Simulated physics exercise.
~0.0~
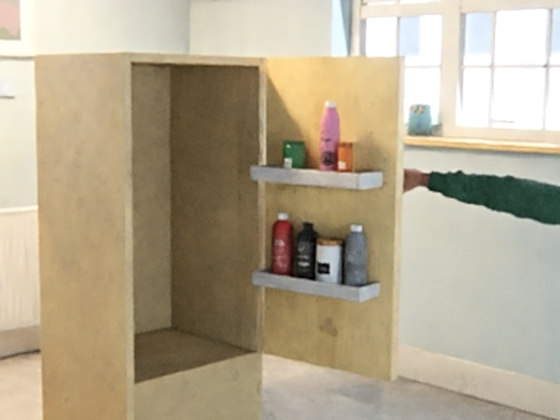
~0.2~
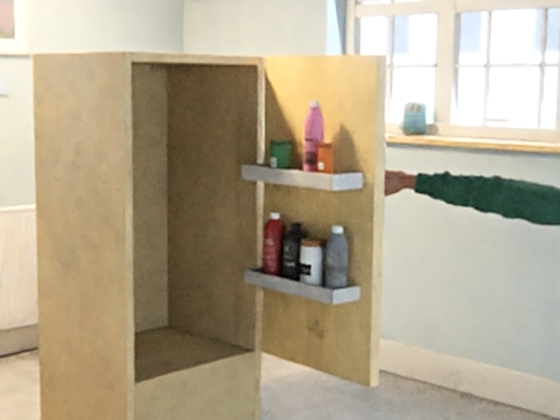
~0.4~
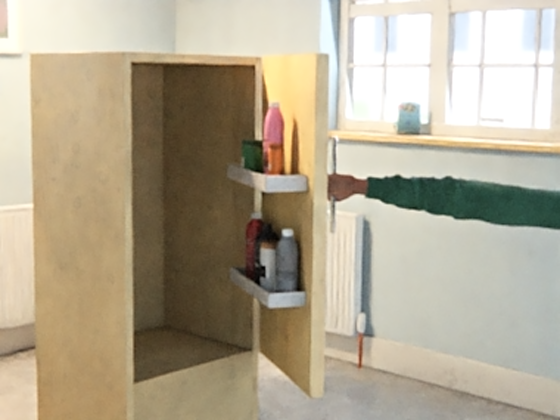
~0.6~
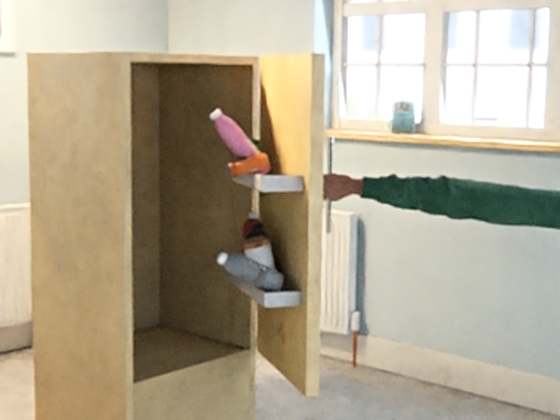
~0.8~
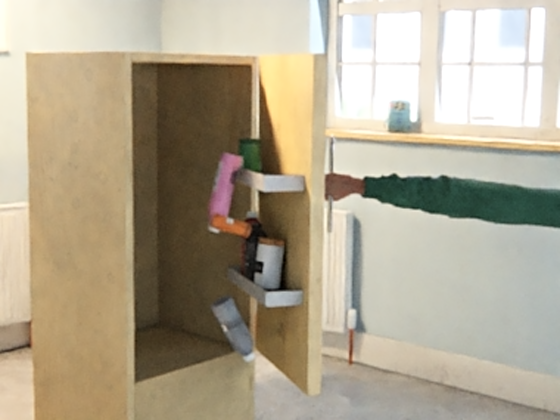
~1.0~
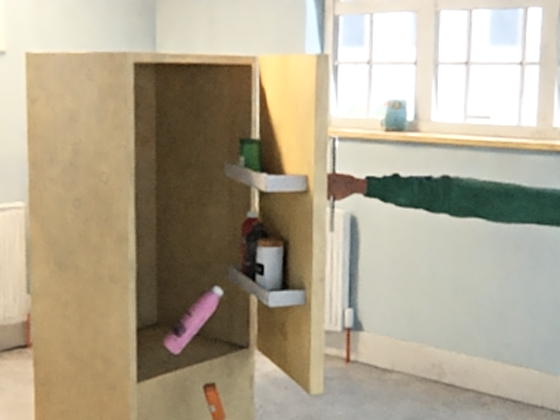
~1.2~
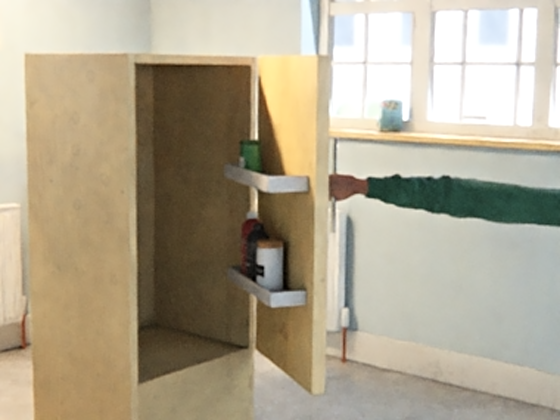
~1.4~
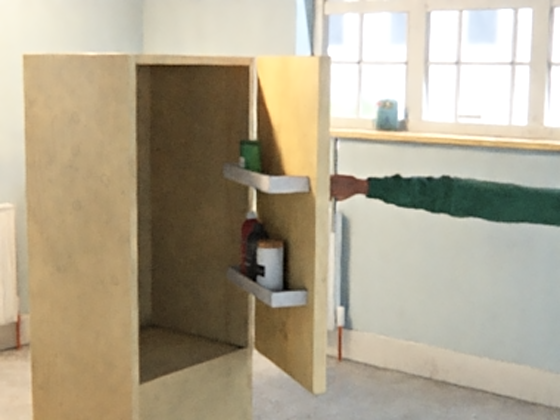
Arm in green sleeve swinging a wooden cabinet door partly closed, pink, grey and orange containers tumbling out, others staying racked.
